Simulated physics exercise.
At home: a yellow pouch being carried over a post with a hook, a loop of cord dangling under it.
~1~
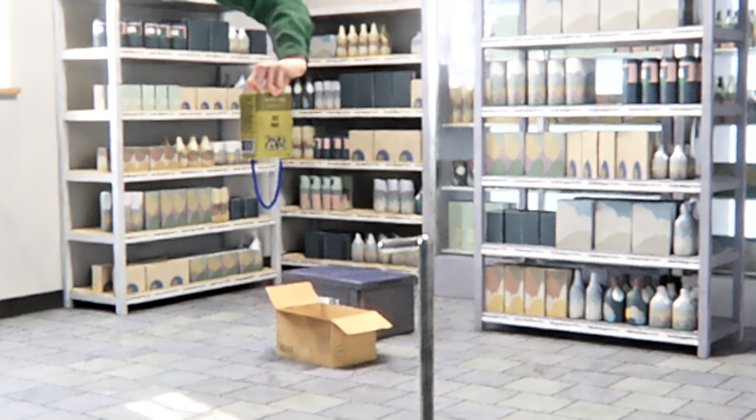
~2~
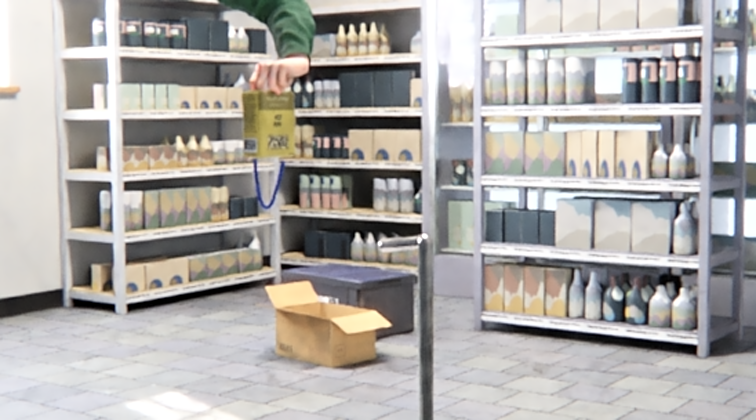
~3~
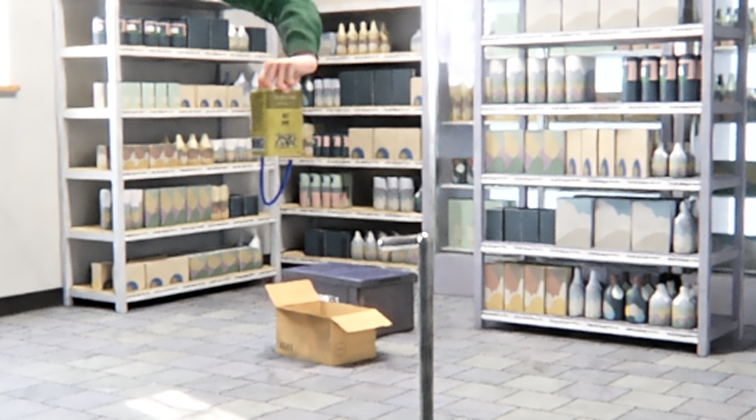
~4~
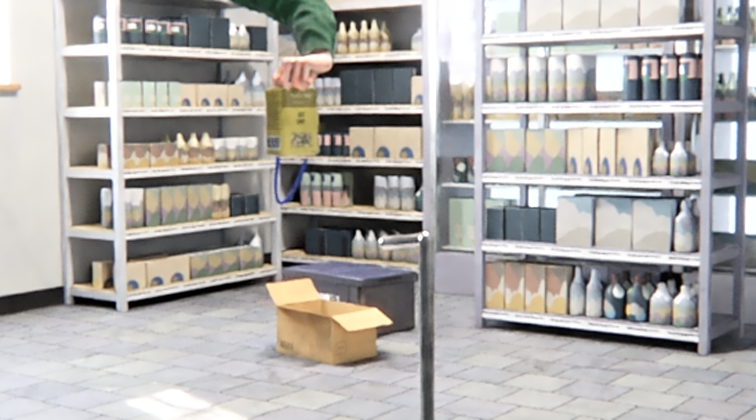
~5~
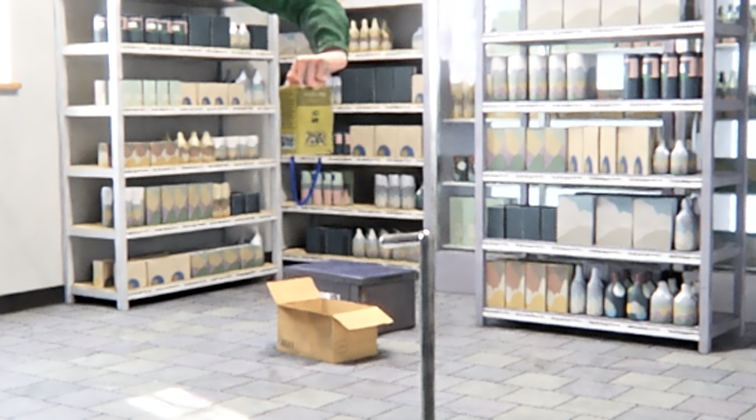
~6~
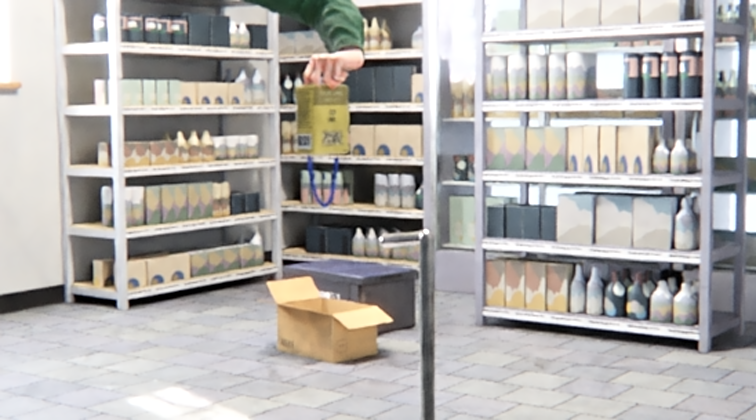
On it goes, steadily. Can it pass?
In the end the yellow pouch comes away clean.
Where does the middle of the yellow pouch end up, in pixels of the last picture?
Around (578, 119).
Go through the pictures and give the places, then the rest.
The first frame shows yellow pouch (266, 125); hook tip (385, 246).
The second frame shows yellow pouch (269, 124); bottom of the loop (266, 208).
The third frame shows yellow pouch (277, 123).
The fourth frame shows yellow pouch (292, 122); bottom of the loop (281, 203).
The fifth frame shows yellow pouch (306, 120).
The sixth frame shows yellow pouch (322, 120); bottom of the loop (324, 206); hook tip (386, 241); hook points towards it, loop hangs above the hook.
Then, 0.72 s on from there, pouch over the post near (431, 119).
Then, 1.38 s on from there, pouch past the post near (544, 119).
In the end, pouch past the post near (578, 119). The yellow pouch passes clear.
